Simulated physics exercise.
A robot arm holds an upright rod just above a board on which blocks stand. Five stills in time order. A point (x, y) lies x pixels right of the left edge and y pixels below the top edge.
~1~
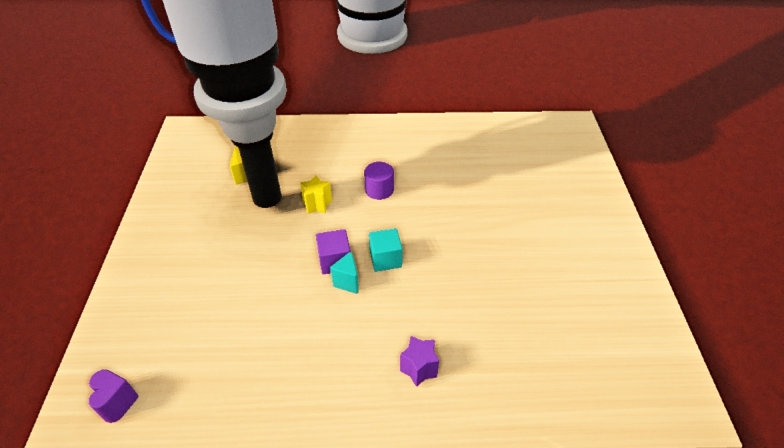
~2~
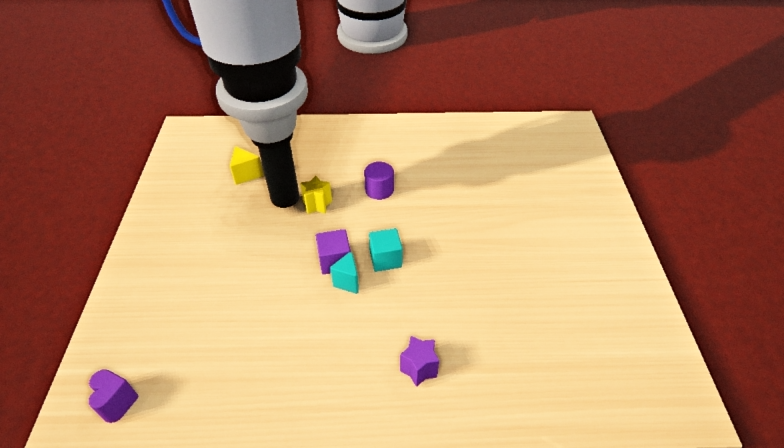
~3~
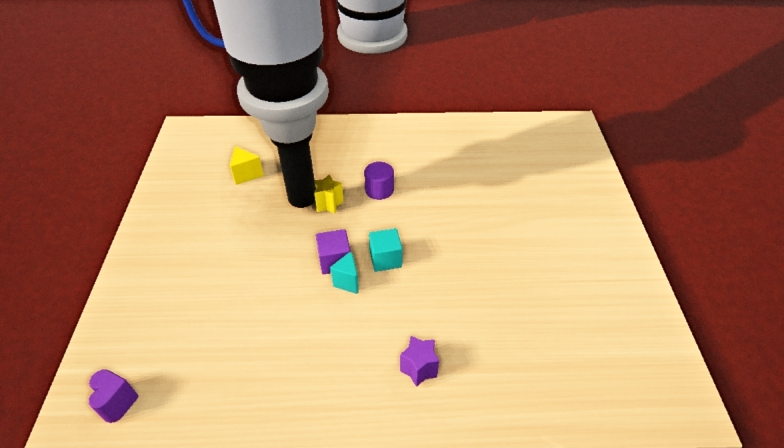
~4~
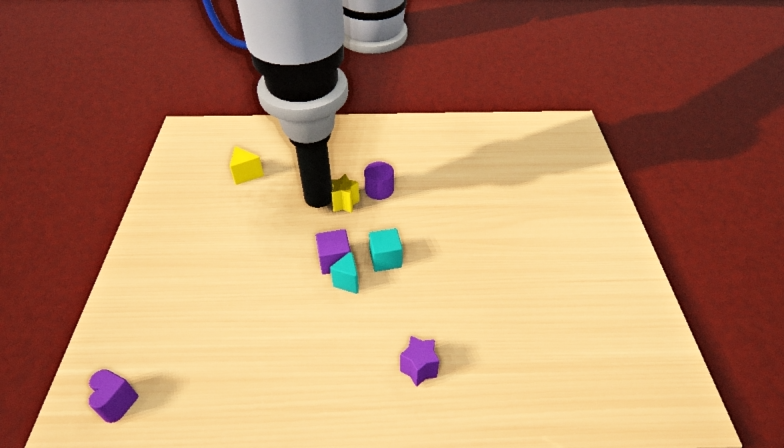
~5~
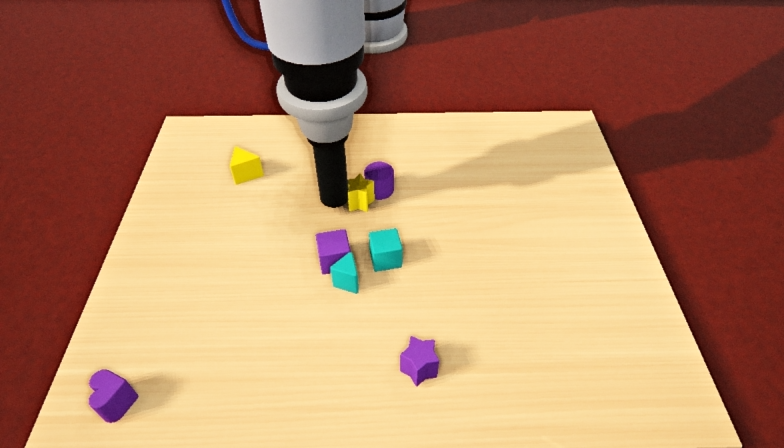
The video shows a robot arm moving an upright black rod rightward across a wooden board, meeting a yellow star block and pushing it right, close to a purple cylinder, while the other purple, teal and yellow blocks stay still.
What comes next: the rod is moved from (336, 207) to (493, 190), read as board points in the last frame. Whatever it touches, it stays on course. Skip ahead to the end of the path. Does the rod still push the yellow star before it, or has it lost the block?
At the end of the path, the rod is still pushing the yellow star ahead of it.
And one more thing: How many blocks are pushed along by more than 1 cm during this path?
Answer: 2.
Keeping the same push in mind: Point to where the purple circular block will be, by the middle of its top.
My best guess is (416, 157).
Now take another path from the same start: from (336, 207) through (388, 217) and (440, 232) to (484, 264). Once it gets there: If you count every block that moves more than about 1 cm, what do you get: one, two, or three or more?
By the end of the path, two blocks have moved more than about a centimetre.
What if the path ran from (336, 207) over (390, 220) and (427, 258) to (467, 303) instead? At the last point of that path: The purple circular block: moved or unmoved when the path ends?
It shifts position.
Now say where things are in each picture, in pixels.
Rod tip (267, 198); block tops, purple square block (333, 242); yellow star (315, 185); purple circular block (379, 170), in the first picture.
Rod (285, 198); blocks unchanged, in the second picture.
Rod (303, 198); yellow star (326, 184), in the third picture.
Rod (319, 198); yellow star (343, 184), in the fourth picture.
Rod (335, 198); purple square block (333, 242); yellow star (359, 183); purple circular block (379, 170), in the fifth picture.
The first path, step by step. One third of the way, rod (390, 192); yellow star (414, 178); purple circular block (416, 157).
Two thirds of the way, rod (443, 186); yellow star (468, 171); purple circular block (416, 157).
At the end, rod (495, 181); purple square block in place; yellow star (519, 165); purple circular block (416, 157).
